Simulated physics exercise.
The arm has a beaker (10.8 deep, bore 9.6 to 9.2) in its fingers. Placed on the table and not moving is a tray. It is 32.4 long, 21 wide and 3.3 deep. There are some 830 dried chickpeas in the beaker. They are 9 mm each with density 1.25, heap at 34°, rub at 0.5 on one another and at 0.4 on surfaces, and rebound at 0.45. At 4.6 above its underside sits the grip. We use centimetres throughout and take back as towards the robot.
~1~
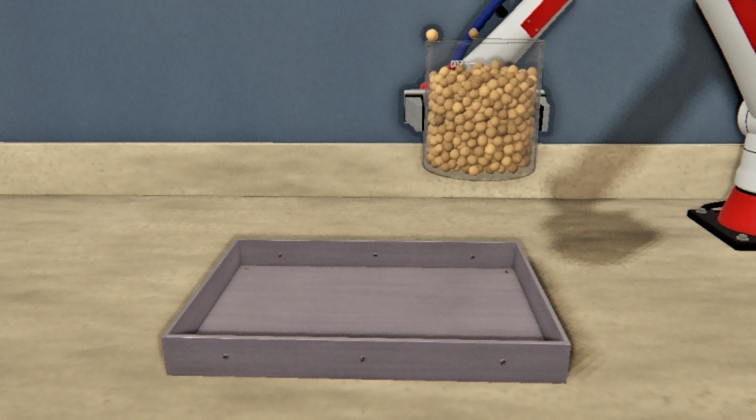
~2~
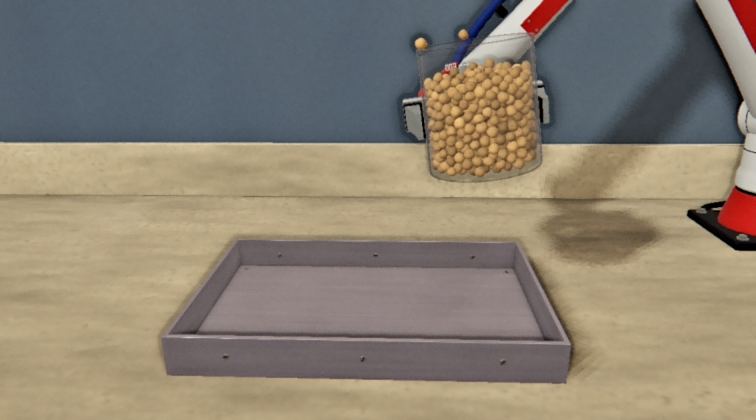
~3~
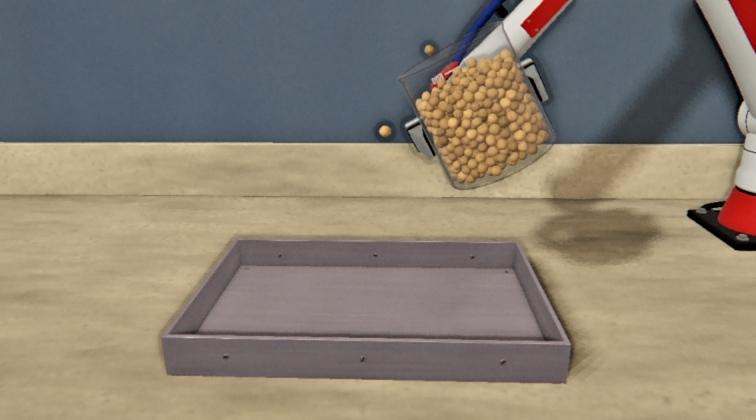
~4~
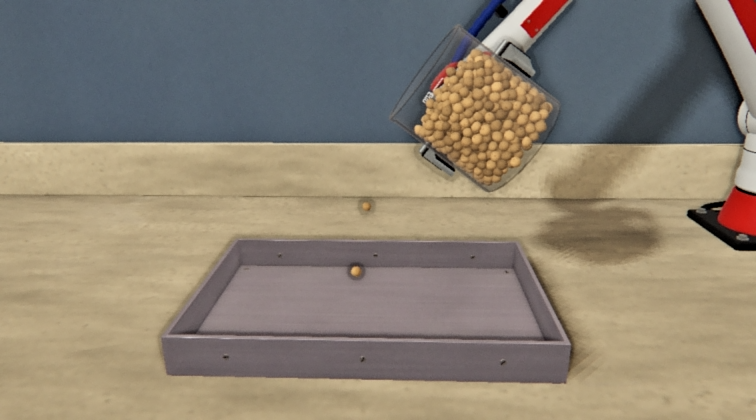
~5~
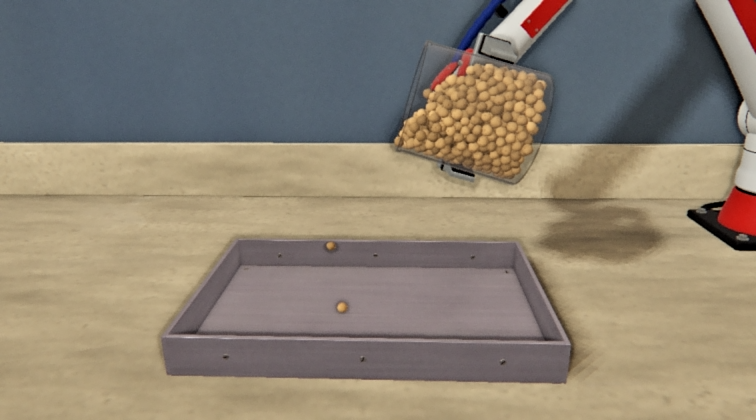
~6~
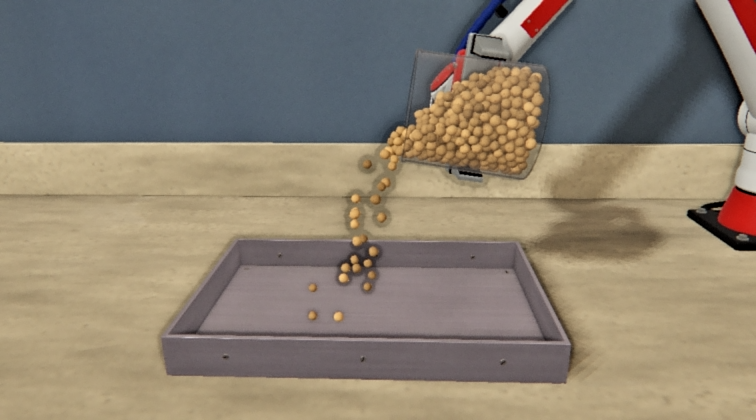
The footage shows a robotic arm tilting a clear beaker of chickpeas to the left above a wooden tray on a table; a couple of chickpeas drop first, then a thicker stream pours over the rim into the tray.
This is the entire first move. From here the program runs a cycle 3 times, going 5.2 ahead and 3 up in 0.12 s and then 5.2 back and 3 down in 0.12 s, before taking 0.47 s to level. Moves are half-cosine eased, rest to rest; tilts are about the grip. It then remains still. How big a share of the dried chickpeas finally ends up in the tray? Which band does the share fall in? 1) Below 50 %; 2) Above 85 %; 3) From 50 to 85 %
Answer: 2.
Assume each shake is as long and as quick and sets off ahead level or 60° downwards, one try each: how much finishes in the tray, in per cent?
Estimates, in order: 85 % then 40 %.
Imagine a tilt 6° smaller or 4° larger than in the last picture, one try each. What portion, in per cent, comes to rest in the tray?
It would be around 90 and 95 per cent.
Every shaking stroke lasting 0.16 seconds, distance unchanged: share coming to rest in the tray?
Roughly 85 percent would.
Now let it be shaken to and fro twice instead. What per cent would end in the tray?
In that case it would be near 90 percent.
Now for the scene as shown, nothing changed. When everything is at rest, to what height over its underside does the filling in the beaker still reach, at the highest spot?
Height at rest: About 3.5 centimetres.
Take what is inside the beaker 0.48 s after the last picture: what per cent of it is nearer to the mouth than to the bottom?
My estimate is near 100 per cent.
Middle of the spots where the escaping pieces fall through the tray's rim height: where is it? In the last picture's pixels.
Estimated centre around (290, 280) in pixels.
Then, 0.48 s on, tilted 82° forward, highest piece 19 above the table; 676 in the tray, 92 in the beaker, 17 on the table or floor, 45 in flight or on a rim.
Then, 0.95 s on, tilted 42° forward, highest piece 19 above the table; 765 in the tray, 45 in the beaker, 20 on the table or floor.
Then, 1.39 s on, level, highest piece 19 above the table; 765 in the tray, 45 in the beaker, 20 on the table or floor.
Then, 2.44 s on, level, highest piece 19 above the table; 765 in the tray, 45 in the beaker, 20 on the table or floor.
In the end, 765 in the tray, 45 in the beaker, 20 on the table or floor. That is 92 % in the tray.
